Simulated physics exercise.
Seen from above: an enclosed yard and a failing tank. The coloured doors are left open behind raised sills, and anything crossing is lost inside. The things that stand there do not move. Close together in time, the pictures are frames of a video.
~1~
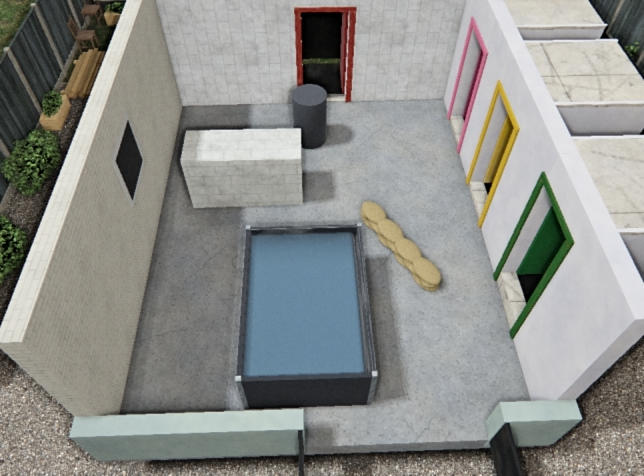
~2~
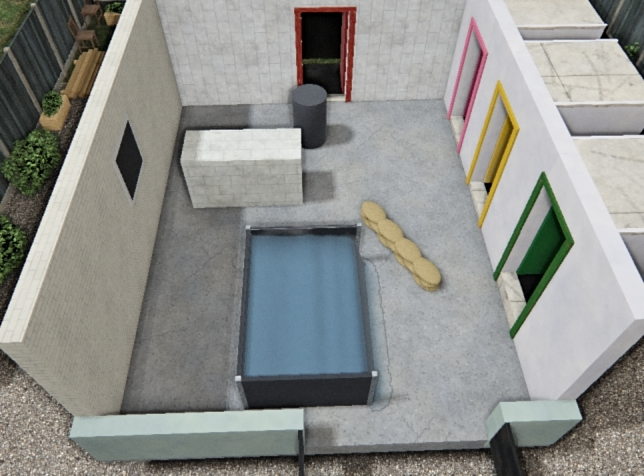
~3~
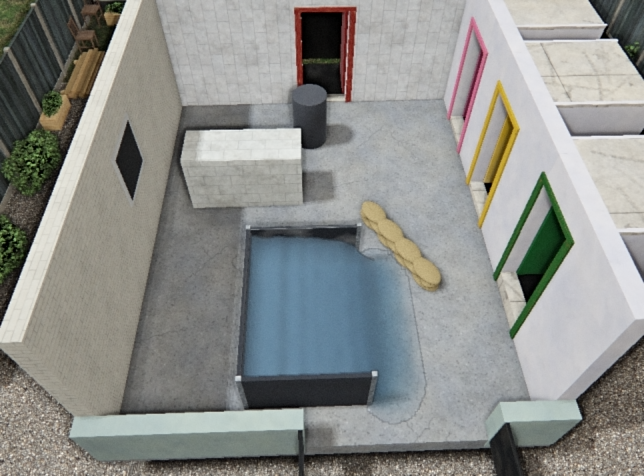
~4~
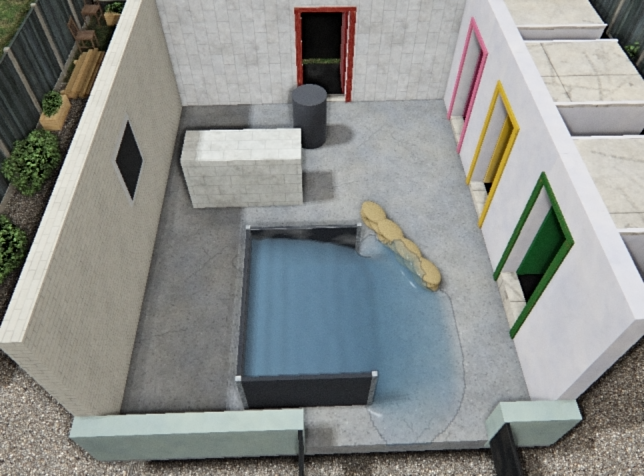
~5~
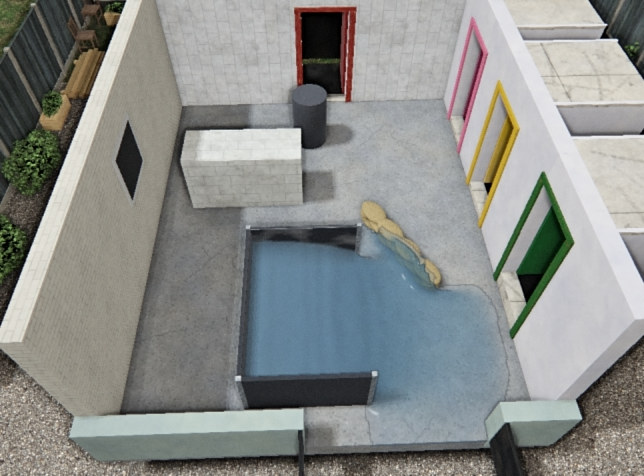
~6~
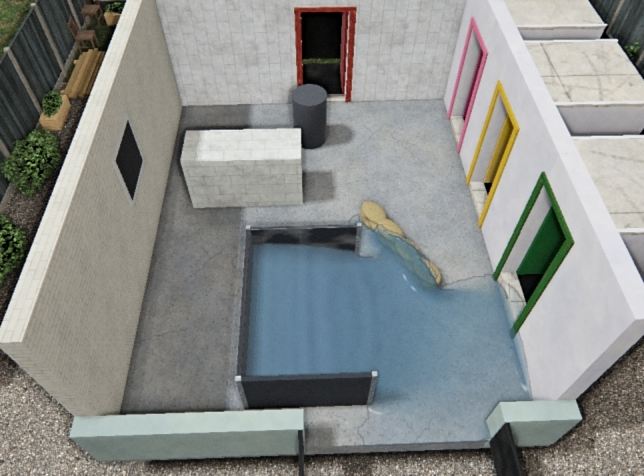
In a walled yard with open coloured doorways, water poured from the right side of a dark tank, spread around a lumpy tan barrier, and flowed across the floor to the wall by the green doorway.
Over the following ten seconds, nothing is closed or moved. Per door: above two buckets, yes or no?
Yellow door no. Pink door no. Green door yes. Red door yes.
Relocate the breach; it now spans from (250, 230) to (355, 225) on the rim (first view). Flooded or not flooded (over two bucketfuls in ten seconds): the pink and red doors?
Check - pink: Comes out above; red: Comes out above.
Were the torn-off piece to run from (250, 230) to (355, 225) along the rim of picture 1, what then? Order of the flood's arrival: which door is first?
The red-painted one.
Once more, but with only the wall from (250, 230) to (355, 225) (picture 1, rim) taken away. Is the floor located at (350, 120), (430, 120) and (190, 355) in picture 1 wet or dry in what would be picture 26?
Result, in sequence: Sodden, sodden, sodden.
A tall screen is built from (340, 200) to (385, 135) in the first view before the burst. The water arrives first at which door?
Earliest: The green one.
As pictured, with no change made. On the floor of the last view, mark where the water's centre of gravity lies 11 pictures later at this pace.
Roughly (403, 317).
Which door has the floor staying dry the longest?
That would be the red door.
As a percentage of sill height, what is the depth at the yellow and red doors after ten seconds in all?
I reckon it's around 30 and then 150 per cent.
A moment on, water covers 30 % of the floor; the yellow door wet at the sill, nothing in, the pink door not reached, the green door far over two buckets in, the red door not reached.
Next, water covers 40 % of the floor; the yellow door wet at the sill, nothing in, the pink door not reached, the green door far over two buckets in, the red door not reached.
Then, water covers 60 % of the floor; the yellow door wet at the sill, nothing in, the pink door wet at the sill, nothing in, the green door far over two buckets in, the red door not reached.
Later, water covers 85 % of the floor; the yellow door wet at the sill, nothing in, the pink door wet at the sill, nothing in, the green door far over two buckets in, the red door over two buckets in.
In the end, water covers 95 % of the floor; the yellow door wet at the sill, nothing in, the pink door wet at the sill, nothing in, the green door far over two buckets in, the red door far over two buckets in.
